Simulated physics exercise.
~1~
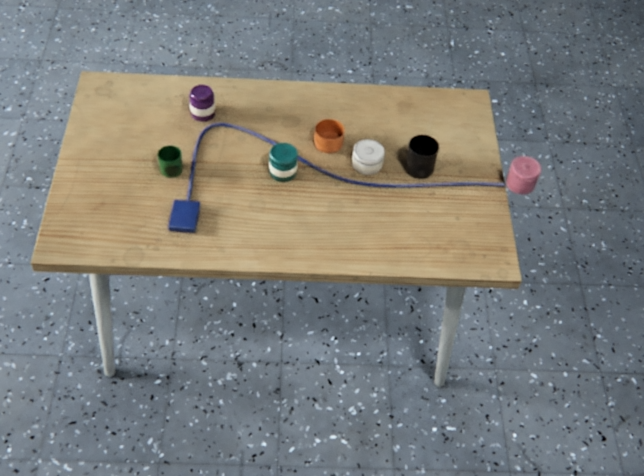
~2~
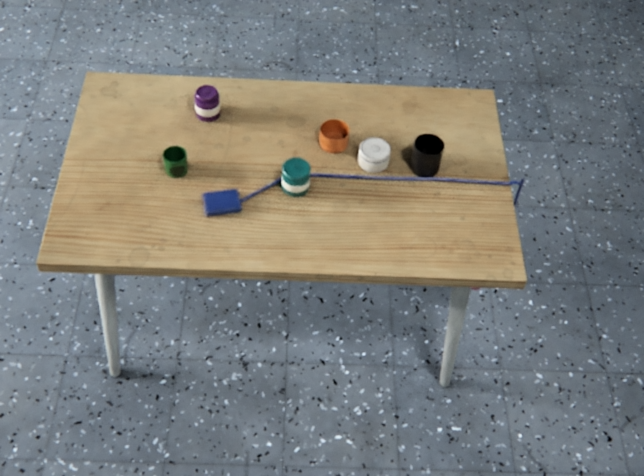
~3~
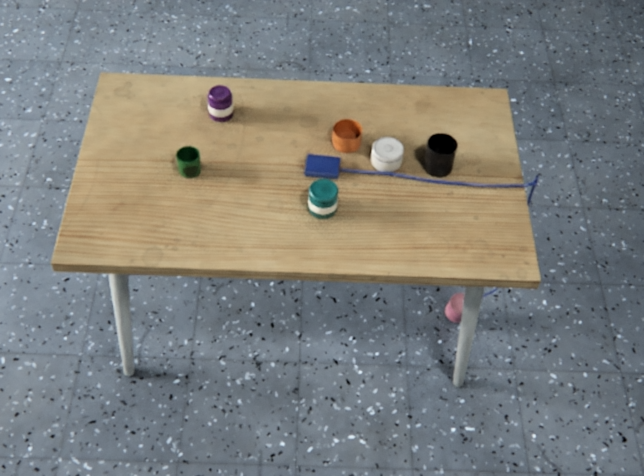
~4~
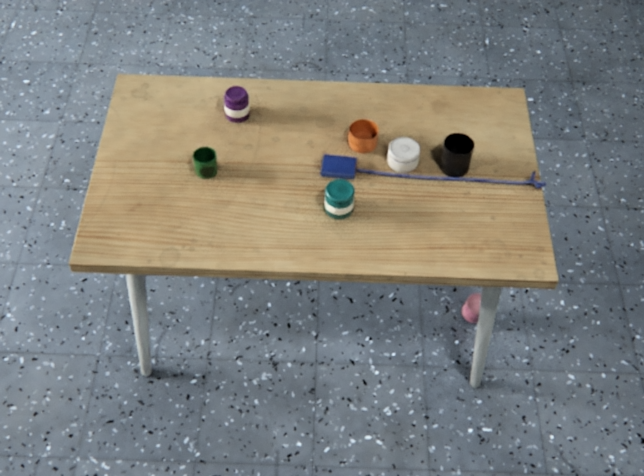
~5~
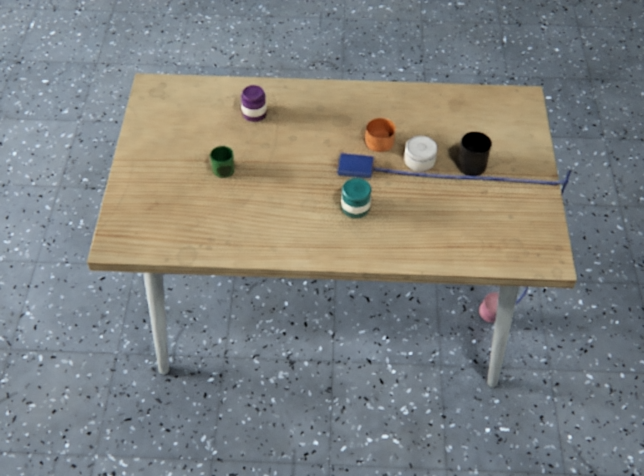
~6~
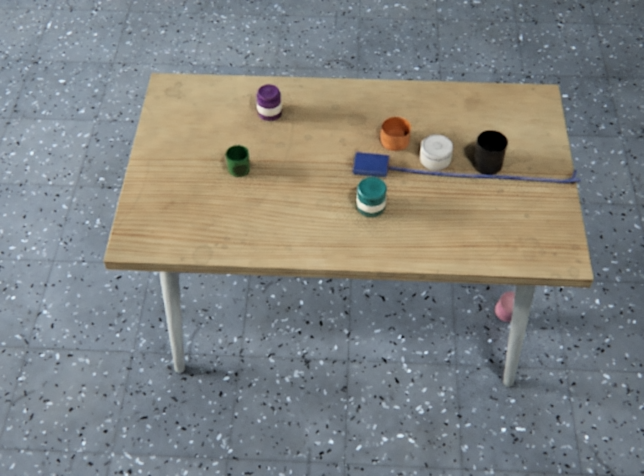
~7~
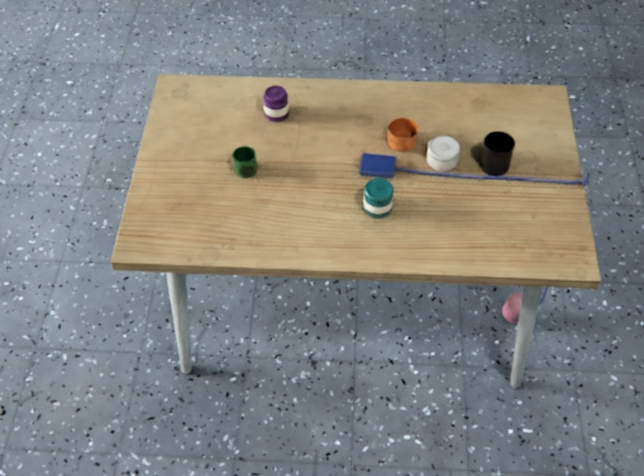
The clip opens on a wooden table with a purple jar, green mug, teal canister, orange cup, white tin and black cup, while a thin cable curves from a blue phone to a pink speaker just past the right edge. The speaker drops out of sight, pulling the cable straight and dragging the phone rightward. The teal canister shifts right and toward the near edge as the phone slides past behind it. The phone stops near the orange cup, still on the table. The speaker hangs below the tabletop by the right leg, and the canister stays standing.
